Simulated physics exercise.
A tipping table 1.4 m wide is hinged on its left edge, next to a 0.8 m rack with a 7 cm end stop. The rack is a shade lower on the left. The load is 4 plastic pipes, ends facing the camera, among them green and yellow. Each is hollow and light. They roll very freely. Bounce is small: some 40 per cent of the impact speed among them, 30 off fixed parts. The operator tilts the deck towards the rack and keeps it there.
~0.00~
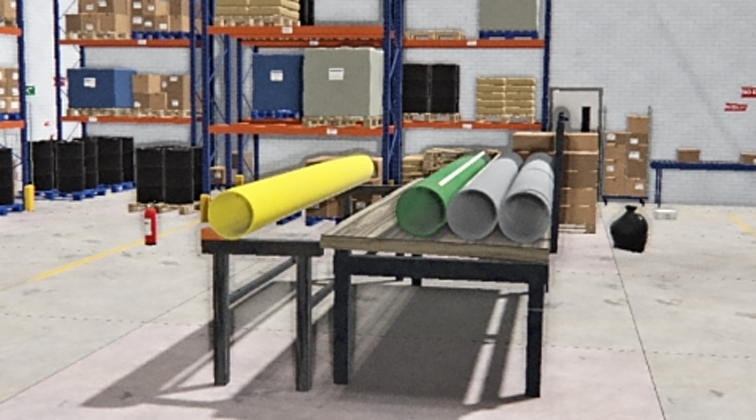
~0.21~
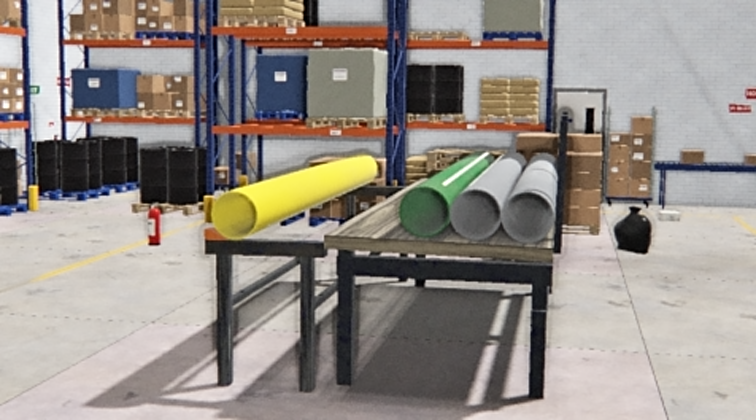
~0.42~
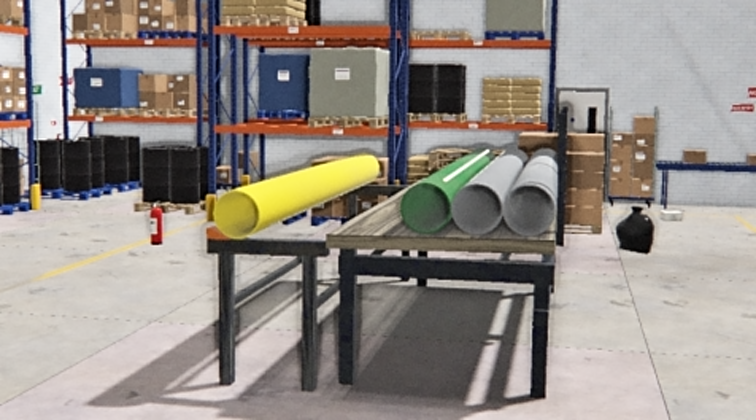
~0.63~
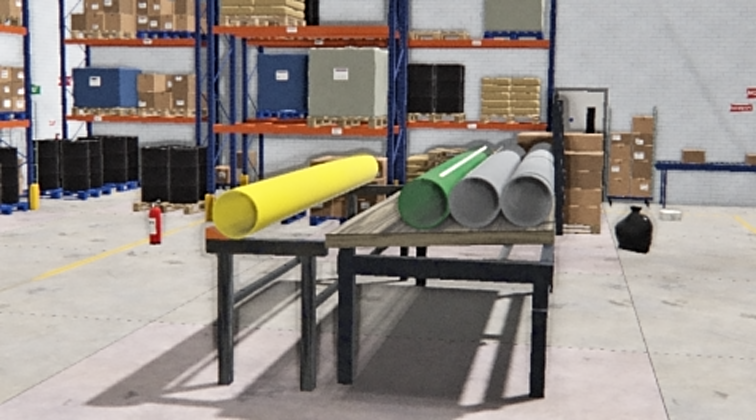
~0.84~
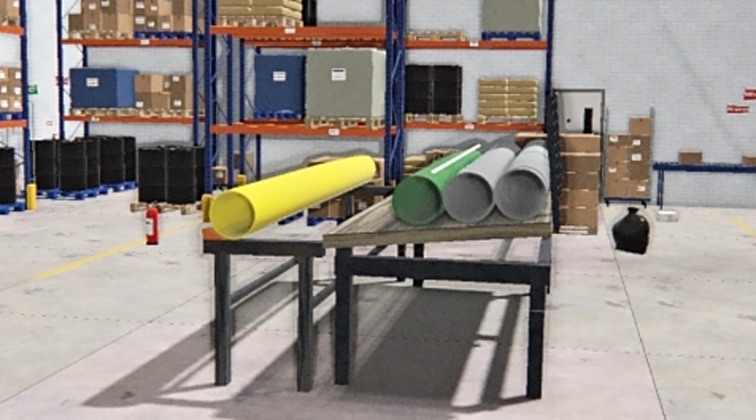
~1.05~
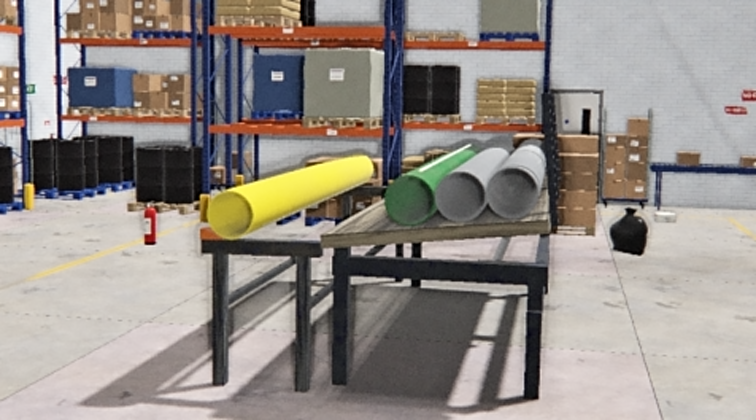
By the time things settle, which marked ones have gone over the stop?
Green is held back, yellow does not get over.
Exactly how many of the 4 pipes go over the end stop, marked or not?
The count is 0.
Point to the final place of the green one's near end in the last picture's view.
Around (267, 216).
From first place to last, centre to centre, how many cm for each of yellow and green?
Moved: Yellow 5, green 100.
After 1.6 s, green is on the deck, 40 cm from the hinge, rolling left; yellow is on the rack, 20 cm from the rack's far end; 0 past the stop so far.
After 2.2 s, green is on the rack, 80 cm from the rack's far end, rolling left; no change for yellow; 0 past the stop so far.
At rest (2.9 s), green is on the rack, 45 cm from the rack's far end; yellow is on the rack, 15 cm from the rack's far end; 0 past the stop so far.
